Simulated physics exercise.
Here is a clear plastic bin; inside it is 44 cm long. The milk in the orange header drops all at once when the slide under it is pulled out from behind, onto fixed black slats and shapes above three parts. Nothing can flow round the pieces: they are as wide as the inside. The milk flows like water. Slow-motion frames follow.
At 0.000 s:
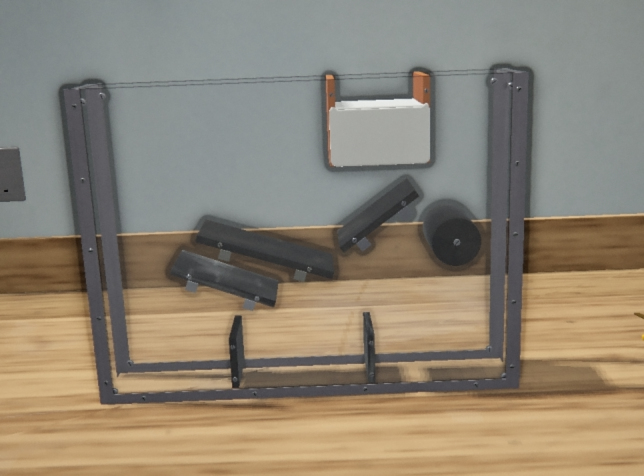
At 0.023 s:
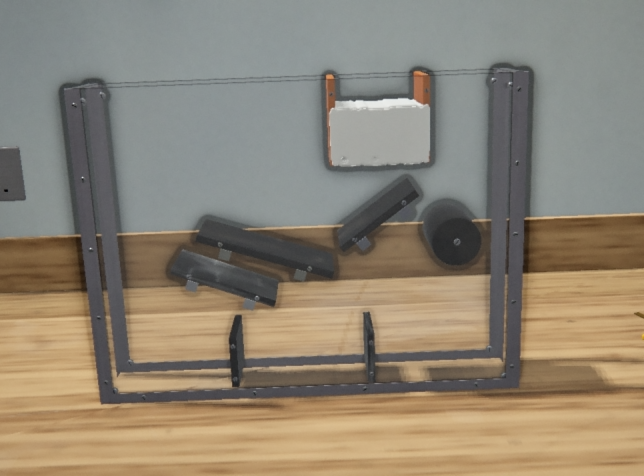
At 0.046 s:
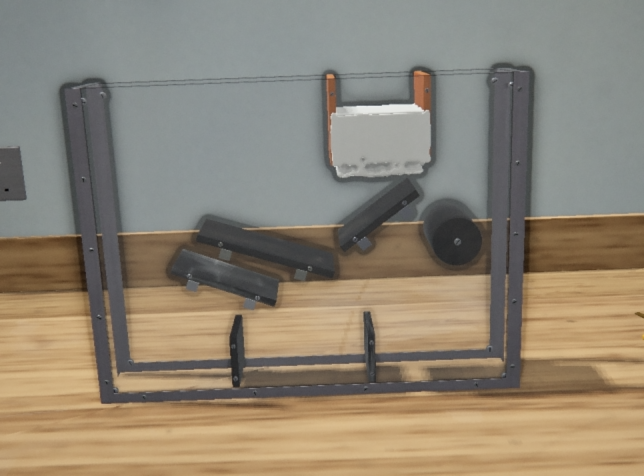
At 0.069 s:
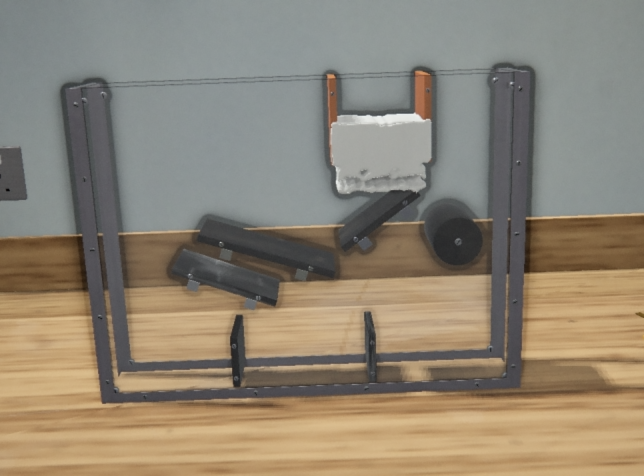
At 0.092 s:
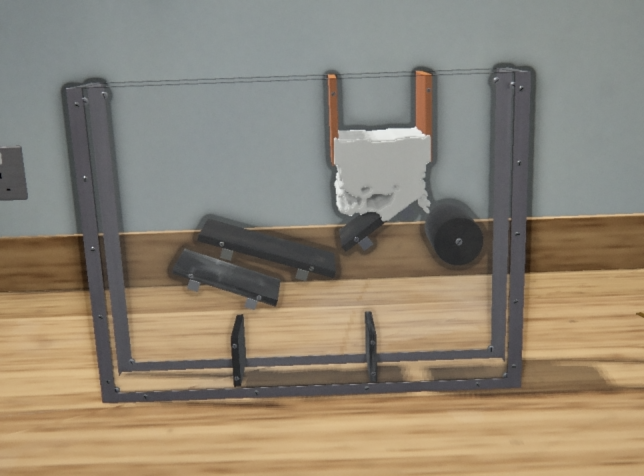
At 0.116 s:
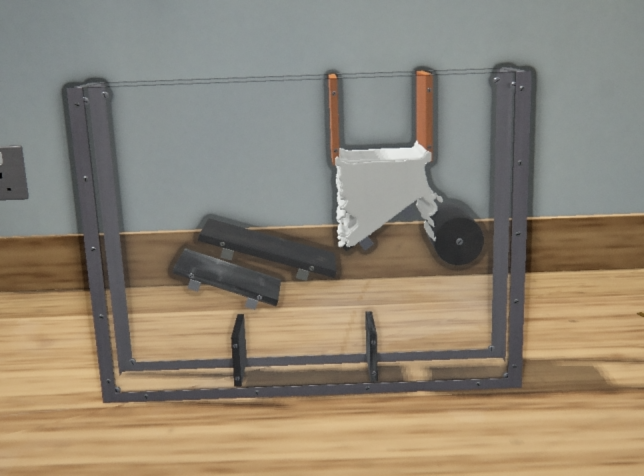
White milk drops from between two orange posts inside a clear, dark-framed bin, reaches the tilted dark piece below, and parts around it, with one stream slanting down to the left and another running right against the dark round piece.
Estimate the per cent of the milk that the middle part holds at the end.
The middle part gets about 5 per cent.
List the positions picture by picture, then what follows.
In the first frame, the milk has come down to (390, 159); the highest of it is at (341, 109); the piece under the header is centred near (379, 222); divider tops at (232, 340) and (371, 336).
In the second frame, the milk has come down to (374, 165); the highest of it is at (393, 107).
In the third frame, the milk has come down to (384, 175); the highest of it is at (413, 112).
In the fourth frame, the milk has come down to (347, 193); the highest of it is at (347, 126); below the header it spans (339, 173) to (424, 171).
In the fifth frame, the milk has come down to (385, 213); the highest of it is at (348, 141); below the header it spans (340, 185) to (428, 203).
In the sixth frame, the milk has come down to (434, 239); the highest of it is at (425, 158); below the header it spans (341, 216) to (435, 228).
Then, 0.21 s in, 4 per cent is down, the largest part in the right part.
Then, 0.35 s in, 33 per cent is down, the largest part in the right part.
Then, 0.67 s in, 81 per cent is down, the largest part in the right part.
Finally, the split from left to right is 35, 7 and 58 per cent.
